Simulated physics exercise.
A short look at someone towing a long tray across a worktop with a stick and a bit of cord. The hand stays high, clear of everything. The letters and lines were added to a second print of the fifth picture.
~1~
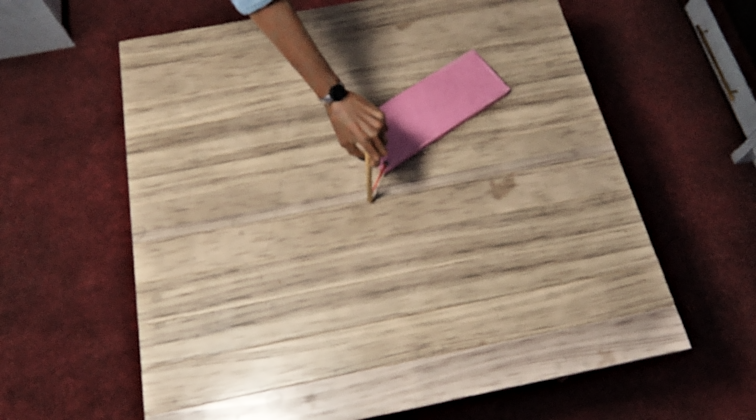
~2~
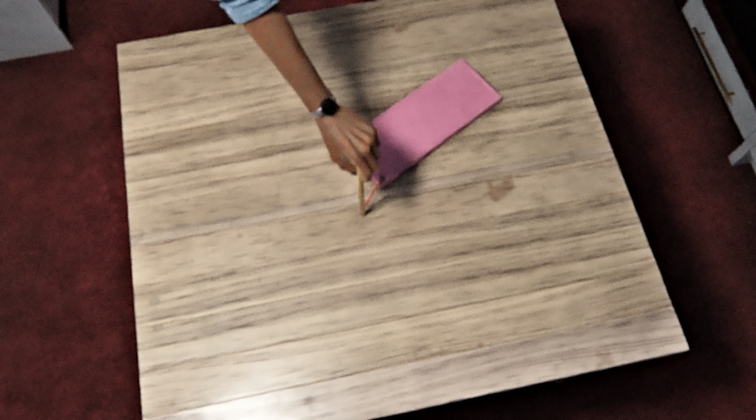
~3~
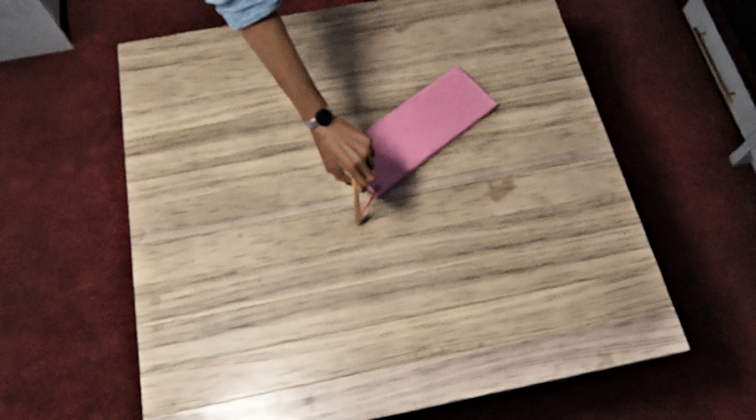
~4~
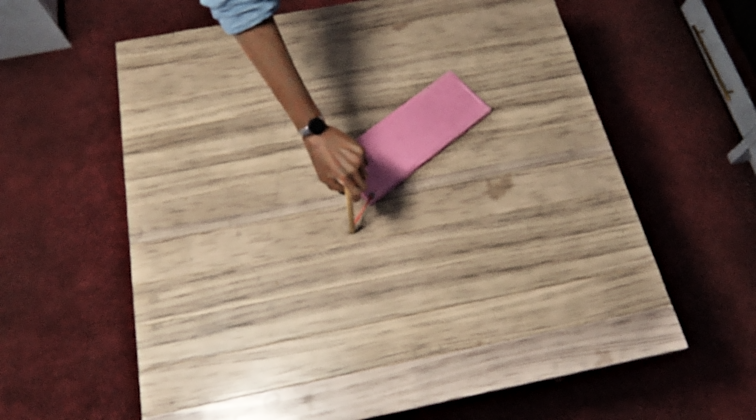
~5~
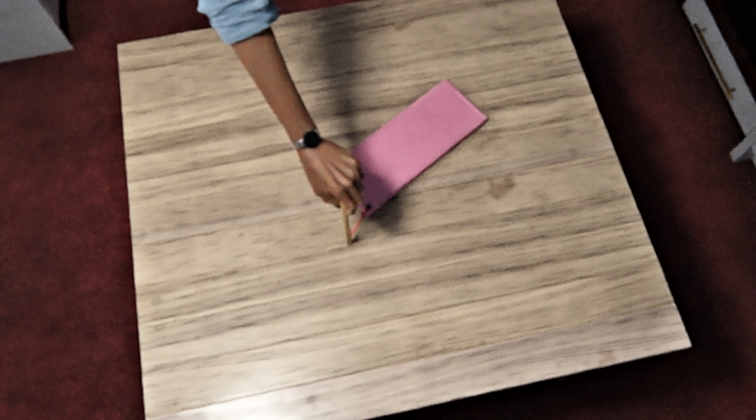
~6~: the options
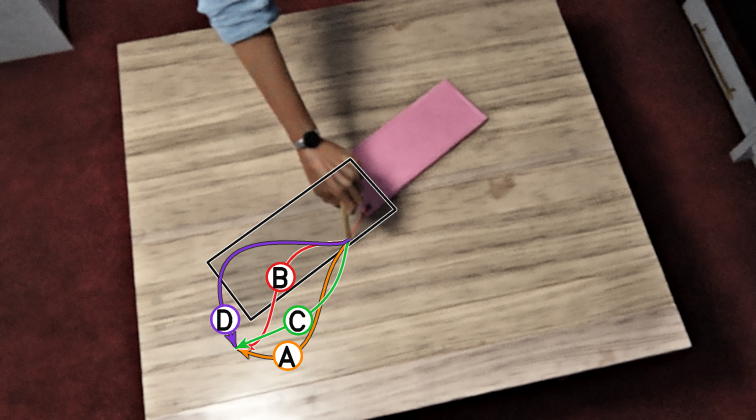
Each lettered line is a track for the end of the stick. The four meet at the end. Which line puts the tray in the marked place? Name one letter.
It ends in the outline on D.
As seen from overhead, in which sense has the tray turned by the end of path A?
It turns clockwise.
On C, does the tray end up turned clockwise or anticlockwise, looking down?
Clockwise.
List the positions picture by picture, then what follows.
In the first picture, pink tray (430, 107).
In the second picture, pink tray (423, 119).
In the third picture, pink tray (419, 126).
In the fourth picture, pink tray (412, 133).
In the fifth picture, pink tray (408, 143).
On the marked copy, A from (349, 240) via (315, 322) to (238, 349); B from (349, 240) via (281, 277) to (241, 348); C from (349, 240) via (311, 312) to (236, 348); D from (349, 240) via (240, 251) to (235, 346); the outline at (303, 236).
With D. Early on, foot of the stick (274, 243), middle of the tray (373, 173).
Further on, foot of the stick (220, 286), middle of the tray (320, 207).
At the end, foot of the stick (236, 348), middle of the tray (303, 237); it lies in the outline.
As for the rest, A leaves its middle at (335, 262); B leaves its middle at (321, 248); C leaves its middle at (331, 256).
